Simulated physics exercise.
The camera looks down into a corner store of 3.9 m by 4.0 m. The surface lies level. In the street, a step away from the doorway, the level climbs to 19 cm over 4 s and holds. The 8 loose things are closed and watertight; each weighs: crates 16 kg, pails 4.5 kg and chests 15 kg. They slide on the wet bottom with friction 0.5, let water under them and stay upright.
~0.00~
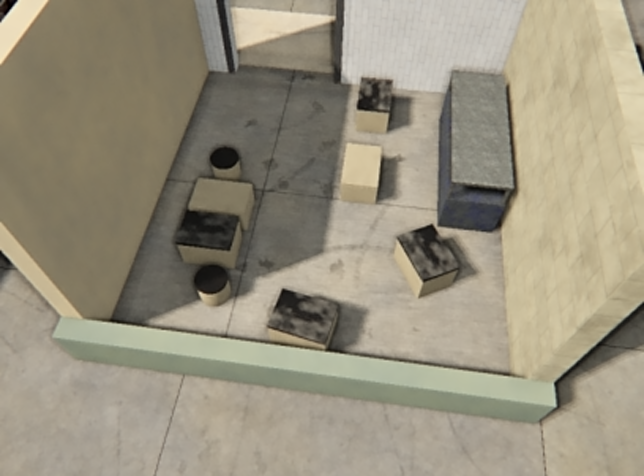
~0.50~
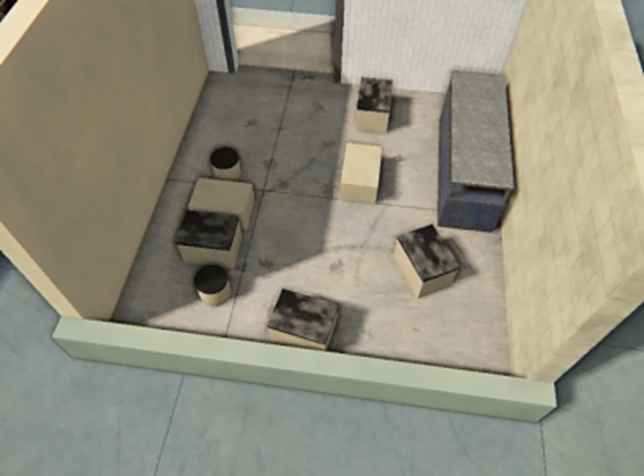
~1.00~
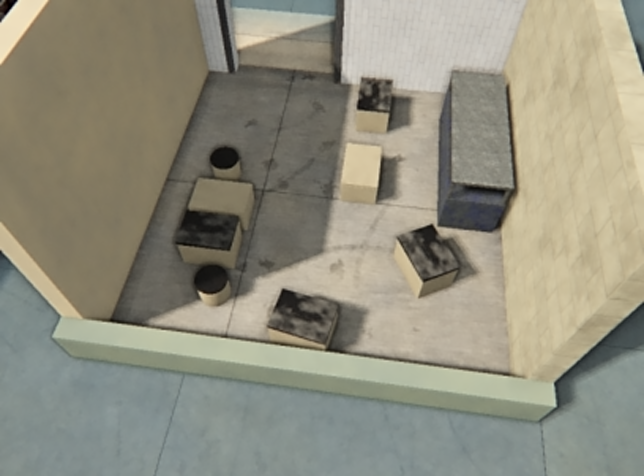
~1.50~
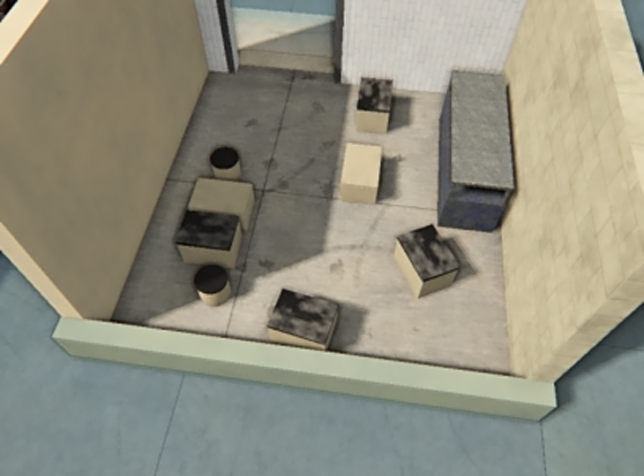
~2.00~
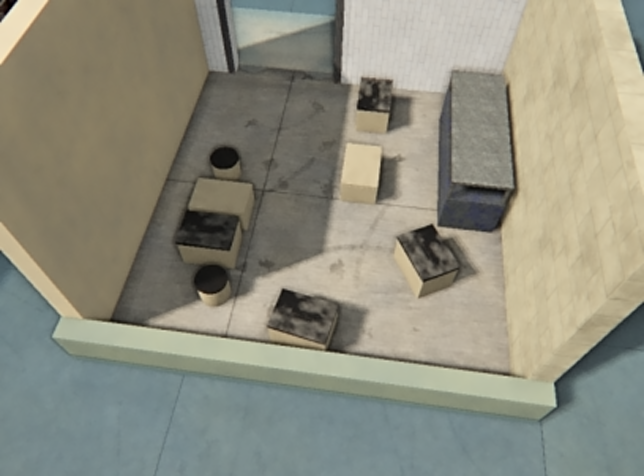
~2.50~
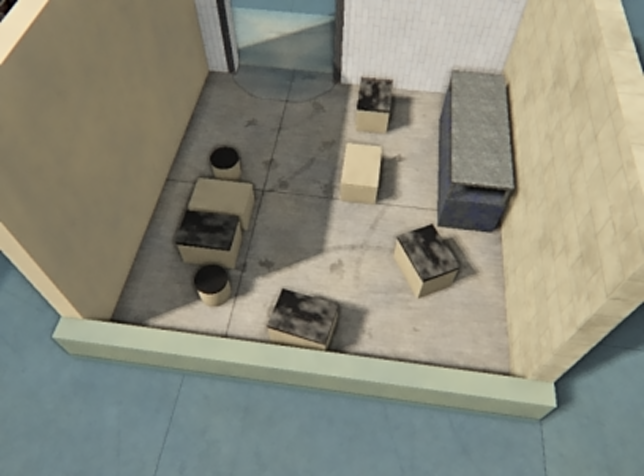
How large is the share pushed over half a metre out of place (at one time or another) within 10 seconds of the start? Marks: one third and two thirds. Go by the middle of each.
It is one to two thirds.
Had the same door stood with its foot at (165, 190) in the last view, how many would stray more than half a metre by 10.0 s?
Then 5.
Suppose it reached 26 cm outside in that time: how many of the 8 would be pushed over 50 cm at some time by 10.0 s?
Then 6.
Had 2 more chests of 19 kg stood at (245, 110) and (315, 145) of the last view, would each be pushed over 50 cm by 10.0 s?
In turn: Over, past it.
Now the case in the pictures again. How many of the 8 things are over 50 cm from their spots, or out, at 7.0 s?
1 of them.
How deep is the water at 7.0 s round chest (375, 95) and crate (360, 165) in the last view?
About 2 and 4 cm.
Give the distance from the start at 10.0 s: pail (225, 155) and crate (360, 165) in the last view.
In that order: 200 cm, 30 cm.
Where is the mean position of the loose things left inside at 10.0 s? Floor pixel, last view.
Around (326, 252).
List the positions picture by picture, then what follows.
In the first picture, a crate at (221, 195) rests on the ground; a pail at (211, 279) rests on the ground; water covers 0.0 m2; 0 of 8 have shifted.
In the second picture, a crate at (221, 195), on the bottom; a pail at (211, 279) rests on the ground; water covers 0.0 m2; 0 of 8 have shifted.
In the third picture, a crate at (221, 195) rests on the ground; a pail at (211, 279), on the bottom; 0.0 m2 under water; 0 of 8 have shifted.
In the fourth picture, a crate at (221, 195) rests on the ground; a pail at (211, 279) rests on the ground; water covers 0.0 m2; 0 of 8 have shifted.
In the fifth picture, a crate at (221, 195) rests on the ground; a pail at (211, 279), on the bottom; water covers 0.0 m2; 0 of 8 have shifted.
In the sixth picture, a crate at (221, 195) rests on the ground; a pail at (211, 279), on the bottom; water covers 0.5 m2; 0 of 8 have shifted.
After 3.5 s 0 of 8 are over 50 cm from their spots; 0 afloat.
After 4.5 s 0 of 8 are over 50 cm from their spots; 0 afloat.
After 7.0 s 1 of 8 are over 50 cm from their spots; 1 afloat.
After 10.0 s 4 of 8 are over 50 cm from their spots, and 4 have been at some point; 6 afloat.
